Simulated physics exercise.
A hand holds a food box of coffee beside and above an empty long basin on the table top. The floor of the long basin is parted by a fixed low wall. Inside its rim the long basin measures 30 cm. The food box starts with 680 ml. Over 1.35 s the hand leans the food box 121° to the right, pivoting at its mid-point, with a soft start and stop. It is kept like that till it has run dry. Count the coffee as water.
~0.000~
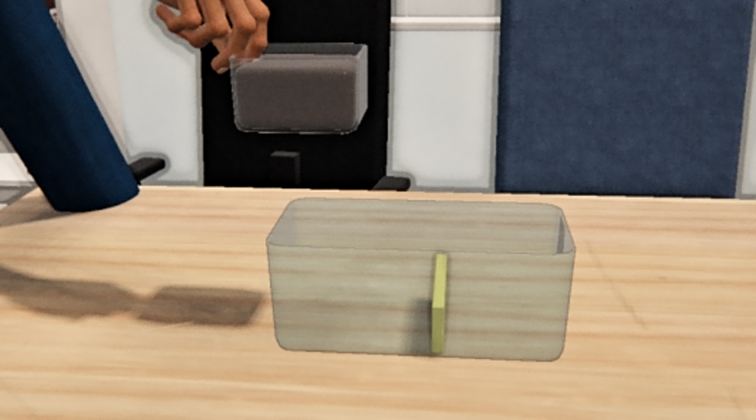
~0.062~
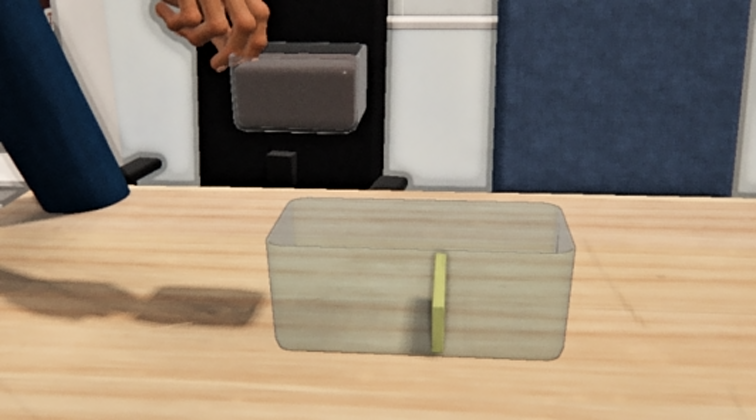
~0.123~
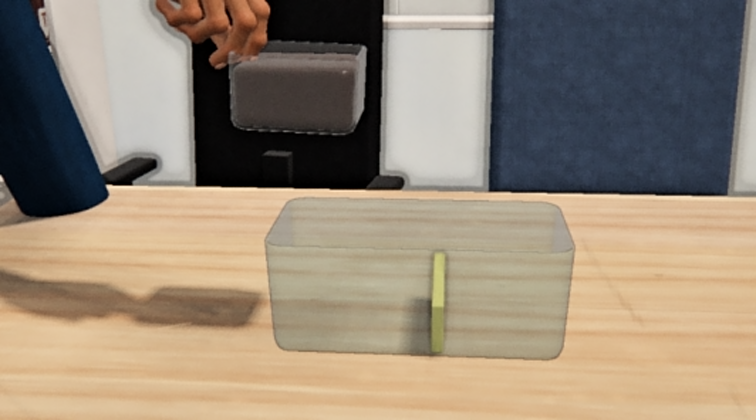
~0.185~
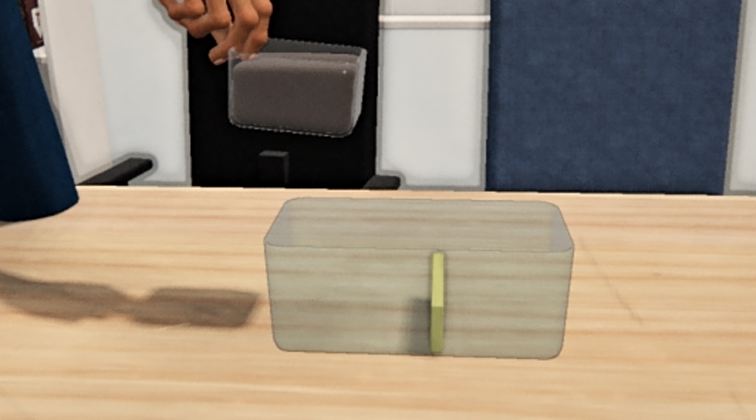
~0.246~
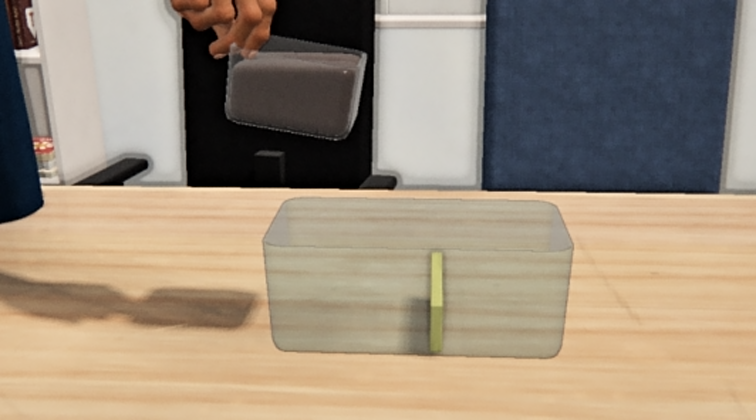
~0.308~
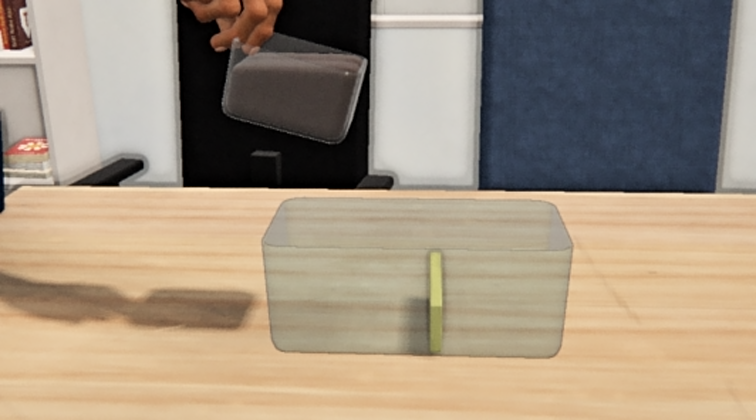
On a wooden table top, an empty clear basin sits still while a hand above leans a box of dark coffee rightward.
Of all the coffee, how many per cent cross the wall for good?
The far part has some 48 per cent.
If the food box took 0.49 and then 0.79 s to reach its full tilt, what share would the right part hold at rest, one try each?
First 10, then 30 per cent.
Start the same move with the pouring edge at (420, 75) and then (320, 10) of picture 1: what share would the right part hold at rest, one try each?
In turn about 80 and 5 per cent.
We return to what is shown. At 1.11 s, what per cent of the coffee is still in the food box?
About 4 per cent.
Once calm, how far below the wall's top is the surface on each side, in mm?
Some 38 mm on the left and 34 mm on the right.
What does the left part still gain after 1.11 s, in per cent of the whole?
Near 10 in a hundred.
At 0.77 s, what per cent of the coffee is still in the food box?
About 38 per cent.
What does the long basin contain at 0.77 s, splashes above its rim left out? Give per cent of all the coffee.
Some 26 per cent.
After 0.77 s the tilt is 74° and 38 per cent is still to pour, 9 is left of the wall and 18 right of it.
After 1.11 s the tilt is 112° and 4 per cent is still to pour, 42 is left of the wall and 47 right of it.
After 1.47 s the tilt is 121° and 0 per cent is still to pour, 51 is left of the wall and 48 right of it.
After 1.85 s the tilt is 121° and 0 per cent is still to pour, 51 is left of the wall and 48 right of it.
In the end 51 per cent lies left of the wall, 48 right of it and 1 outside.
